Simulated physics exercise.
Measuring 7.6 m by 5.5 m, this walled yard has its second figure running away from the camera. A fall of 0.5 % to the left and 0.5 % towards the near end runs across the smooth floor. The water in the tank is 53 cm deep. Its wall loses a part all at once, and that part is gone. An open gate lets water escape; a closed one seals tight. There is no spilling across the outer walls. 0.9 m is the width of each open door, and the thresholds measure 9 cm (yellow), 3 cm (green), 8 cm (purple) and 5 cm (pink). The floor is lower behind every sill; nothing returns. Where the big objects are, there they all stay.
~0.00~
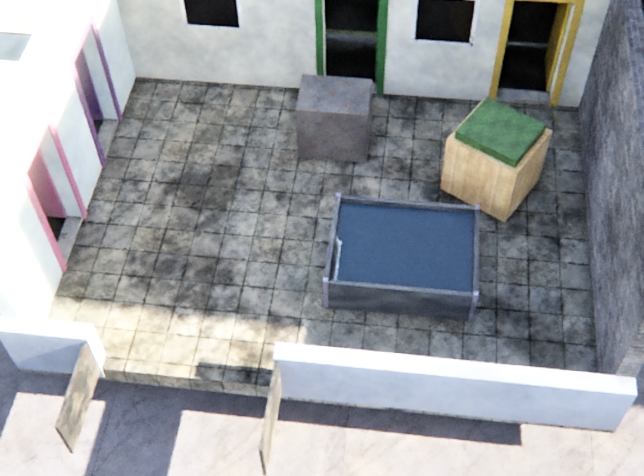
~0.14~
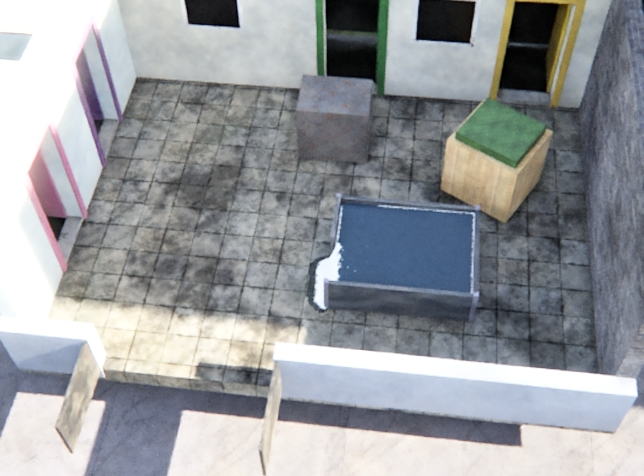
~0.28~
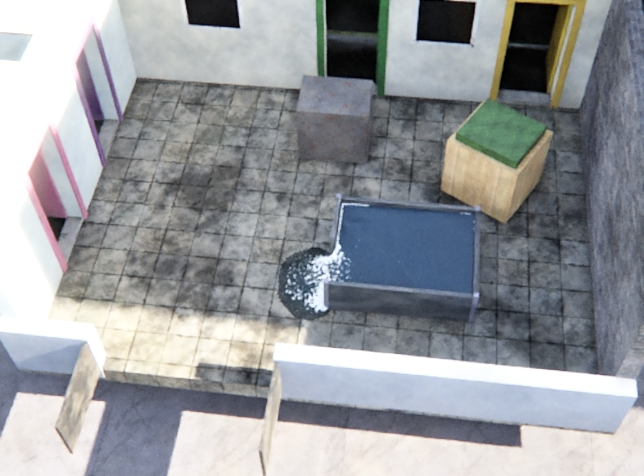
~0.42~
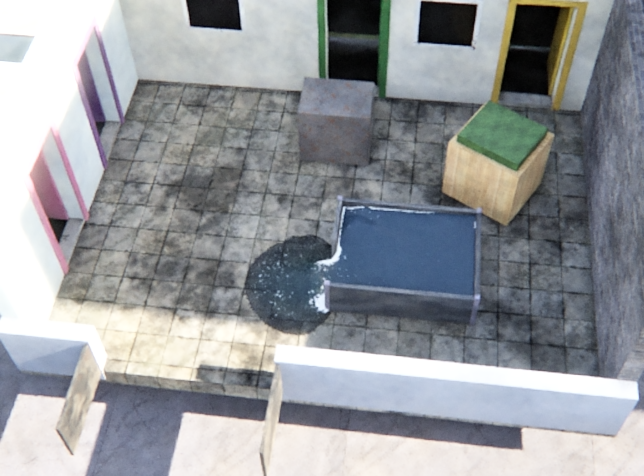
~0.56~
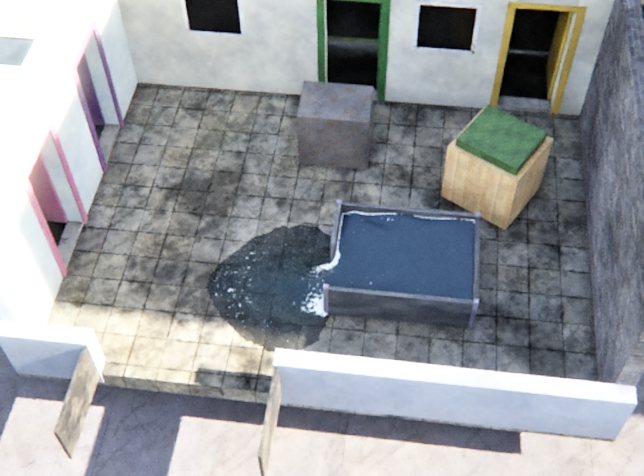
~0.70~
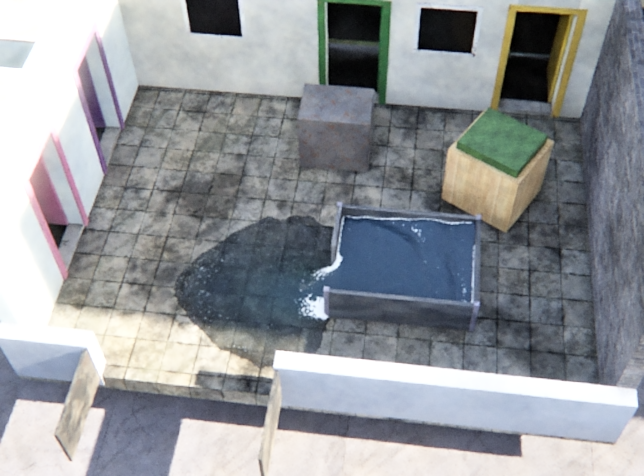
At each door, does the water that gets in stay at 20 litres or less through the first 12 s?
Taking them in turn: At the yellow door, yes; at the green door, yes; at the purple door, yes; at the pink door, no.
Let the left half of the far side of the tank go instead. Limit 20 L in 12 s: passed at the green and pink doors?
At the green door the limit is surpassed; at the pink door it is not exceeded.
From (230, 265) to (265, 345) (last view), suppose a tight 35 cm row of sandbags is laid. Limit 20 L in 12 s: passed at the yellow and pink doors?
Then the yellow door is short of it and the pink door is short of it.
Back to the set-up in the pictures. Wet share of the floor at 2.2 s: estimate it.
Some 30 per cent of the floor is wet.
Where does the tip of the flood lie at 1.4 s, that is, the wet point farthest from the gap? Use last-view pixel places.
About (62, 289) in the last view.
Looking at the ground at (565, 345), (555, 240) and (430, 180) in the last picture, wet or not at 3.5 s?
Untouched, untouched, untouched.
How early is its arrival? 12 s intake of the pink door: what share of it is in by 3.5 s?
Share: ~ 50 %.
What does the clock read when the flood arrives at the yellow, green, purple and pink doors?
Yellow not within the 12 s, green 8.0 s, purple 2.6 s, pink 1.5 s.
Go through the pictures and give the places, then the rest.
In the first picture, still water, 53 cm deep, in the tank at (404, 247).
In the second picture, water pours out at (332, 277) and has run 0.4 m, to (320, 306); typically 6 cm deep outside, 53 cm at the tank's back.
In the third picture, water pours out at (332, 278) and has run 0.7 m, to (289, 265); typically 7 cm deep outside, 53 cm at the tank's back.
In the fourth picture, the front is at (252, 291), 1.2 m from the gap at (333, 280); 1.3 m2 of floor is under water; 53 cm left at the back of the tank.
In the fifth picture, the front is at (214, 287), 1.7 m from the gap at (332, 283); 2.2 m2 of floor is under water; 53 cm left at the back of the tank.
In the sixth picture, water pours out at (332, 286) and has run 2.2 m, to (182, 290); typically 3 cm deep outside, 49 cm at the tank's back.
After 1.4 s water covers 25 % of the floor and is deepest (28 cm) near (323, 293); yellow door not reached, green door not reached, purple door not reached, pink door not reached.
After 2.2 s water covers 30 % of the floor and is deepest (24 cm) near (37, 353); yellow door not reached, green door not reached, purple door not reached, pink door 12 cm at the sill, 11 L in.
After 3.5 s water covers 35 % of the floor and is deepest (16 cm) near (323, 293); yellow door not reached, green door not reached, purple door 7 cm at the sill, 0 L in, pink door 13 cm at the sill, 63 L in.
After 7.0 s water covers 40 % of the floor and is deepest (10 cm) near (322, 304); yellow door not reached, green door not reached, purple door 5 cm at the sill, 0 L in, pink door 8 cm at the sill, 114 L in.
After 12.0 s water covers 55 % of the floor and is deepest (5 cm) near (37, 353); yellow door not reached, green door 3 cm at the sill, 0 L in, purple door 5 cm at the sill, 0 L in, pink door 4 cm at the sill, 122 L in.
